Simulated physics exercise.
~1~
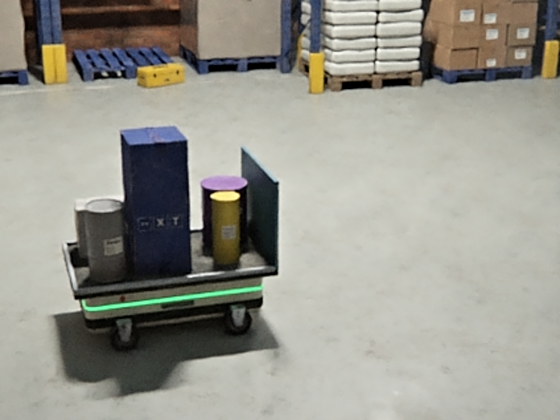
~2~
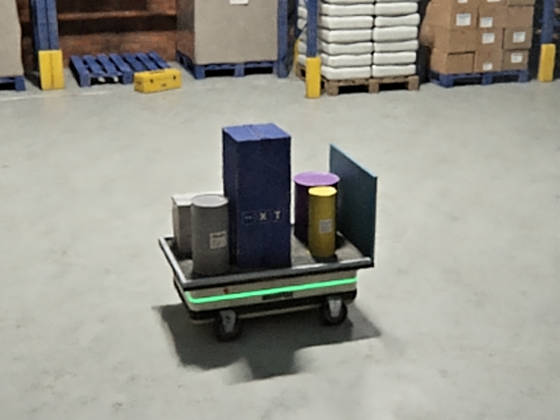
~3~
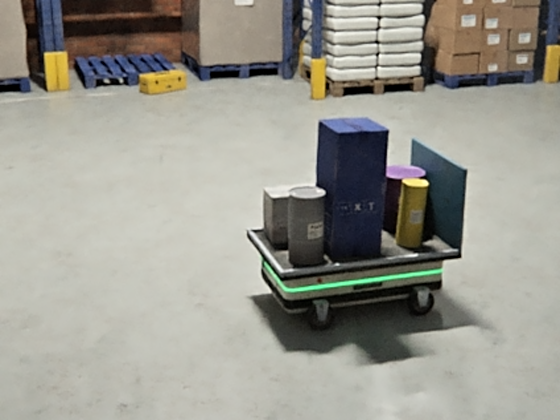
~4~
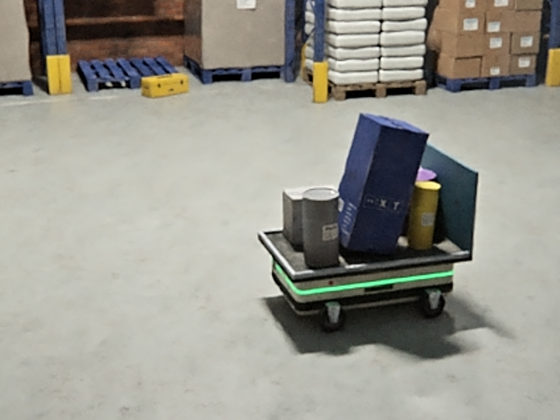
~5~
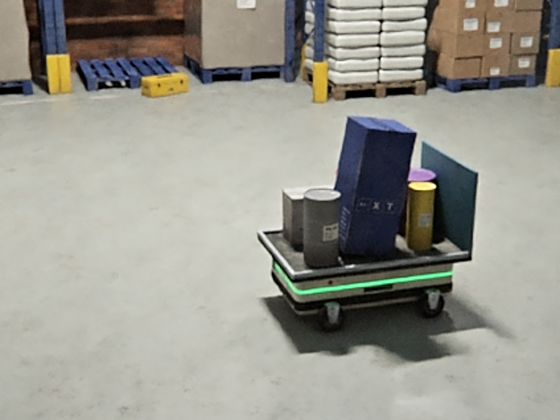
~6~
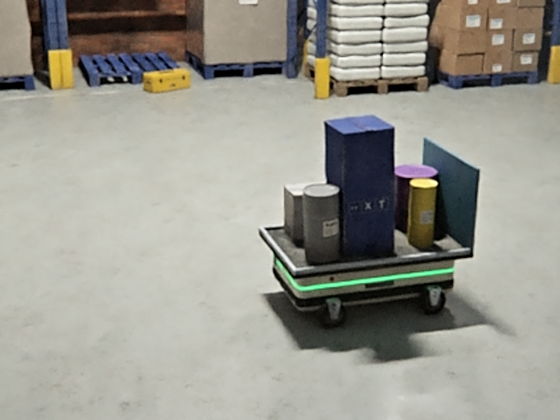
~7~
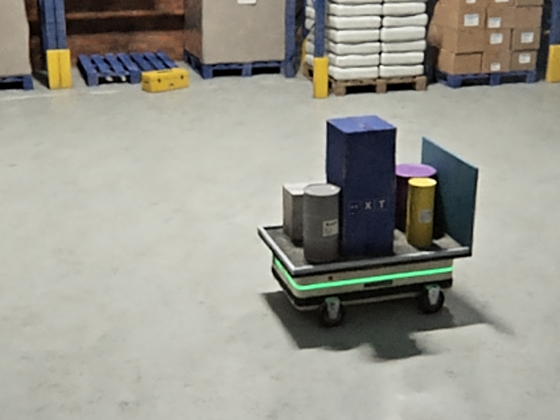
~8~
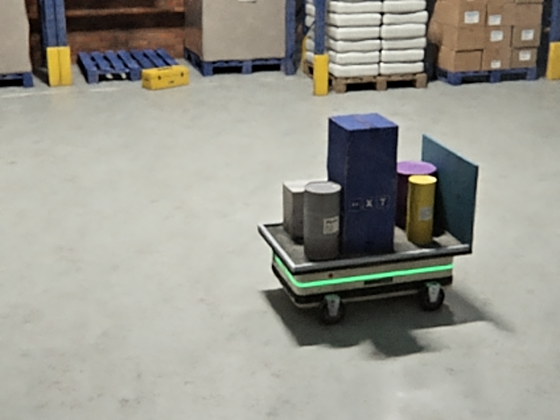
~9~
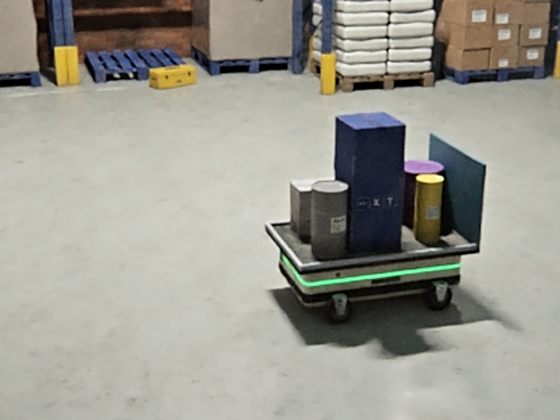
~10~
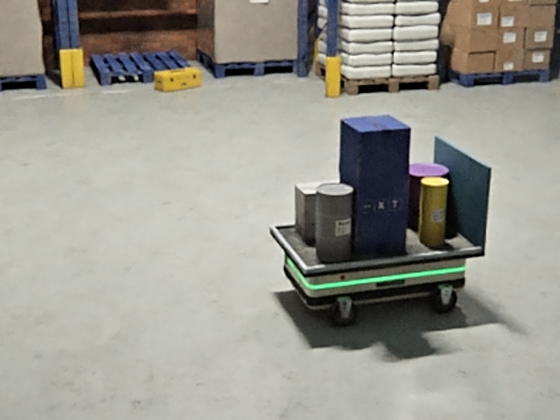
In a warehouse, a flat cart carrying a tall blue box, canisters, a white box and a purple pail rolled right and stopped; the blue box tipped toward the front board, then rocked back upright, and everything stayed standing on the deck.
